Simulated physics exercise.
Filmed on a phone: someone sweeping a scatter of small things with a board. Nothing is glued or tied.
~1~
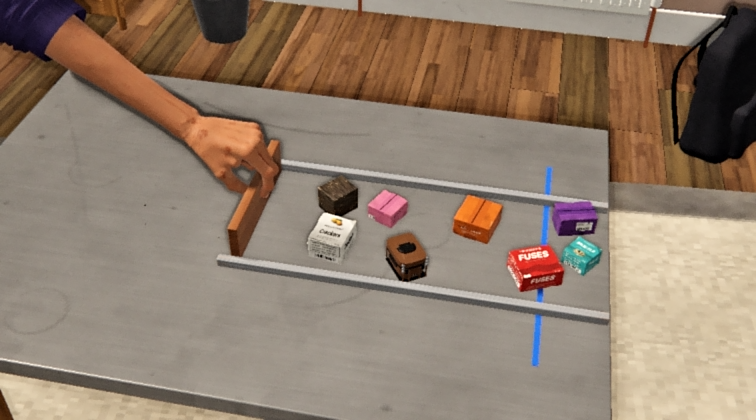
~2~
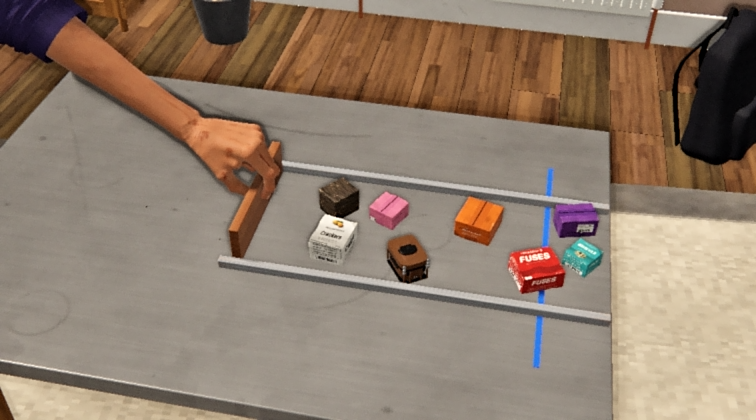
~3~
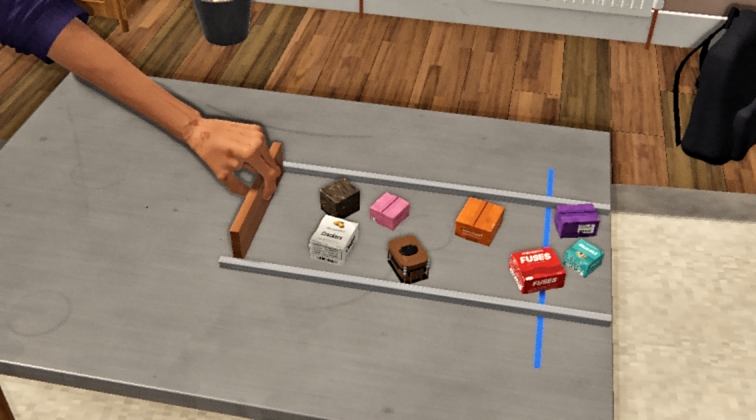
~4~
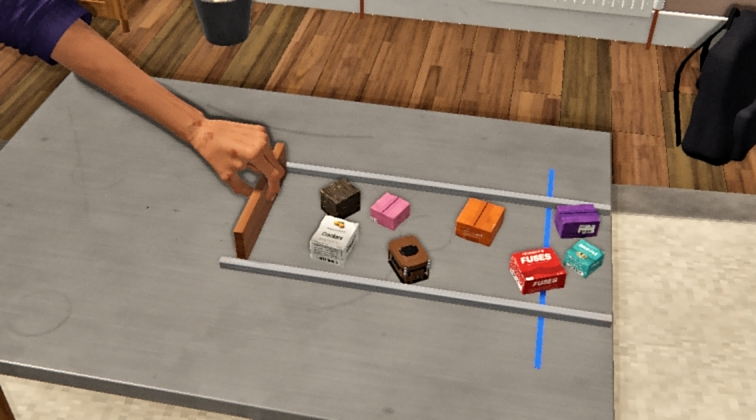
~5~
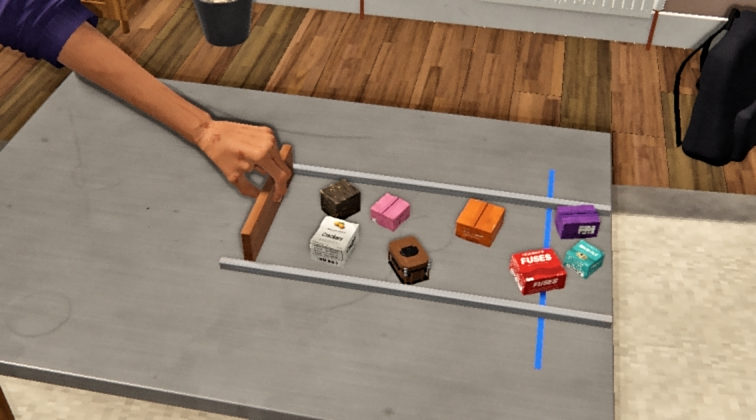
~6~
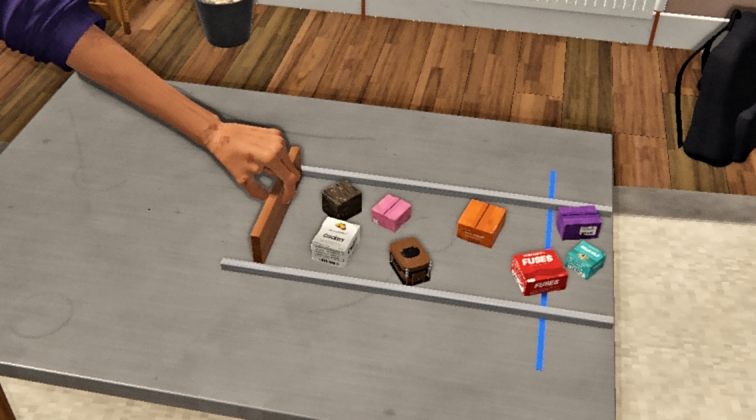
On a grey table above a wooden floor, seen from above at an angle by a nearly still camera, two pale rails flank a scatter of small boxes. Black, white, pink, brown and orange ones lie left of a blue tape line, a red one overlaps it, and purple and turquoise ones sit at right. From the left, a hand slides a brown board slightly rightward, while the boxes stay put.
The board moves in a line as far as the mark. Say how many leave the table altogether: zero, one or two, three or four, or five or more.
As it turns out, the number that fall off is three or four.
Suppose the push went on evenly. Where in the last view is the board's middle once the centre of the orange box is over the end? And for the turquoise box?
At (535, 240) for the orange box; at (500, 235) for the turquoise box.
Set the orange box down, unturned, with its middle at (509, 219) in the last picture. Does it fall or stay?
From there it is kept.
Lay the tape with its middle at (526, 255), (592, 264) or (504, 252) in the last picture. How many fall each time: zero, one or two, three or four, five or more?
For each place: 1 or 2; 5 or more; one or two.
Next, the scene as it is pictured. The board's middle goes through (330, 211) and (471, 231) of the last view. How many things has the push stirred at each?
The counts are 2 and 8.
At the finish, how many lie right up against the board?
The number is 2.
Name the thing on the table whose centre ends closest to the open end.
The brown case ends nearest.
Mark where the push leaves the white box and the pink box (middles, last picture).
Near (566, 270) and (592, 242).
Soon after, none off yet; turquoise box at rest near (585, 260); purple box at rest near (578, 223); red box at rest near (539, 272).
Then, none off yet; turquoise box at rest near (585, 260); purple box at rest near (578, 223); red box moving near (544, 272).
By the end, the number that fall off is three or four; fallen, orange box, red box, purple box and turquoise box.
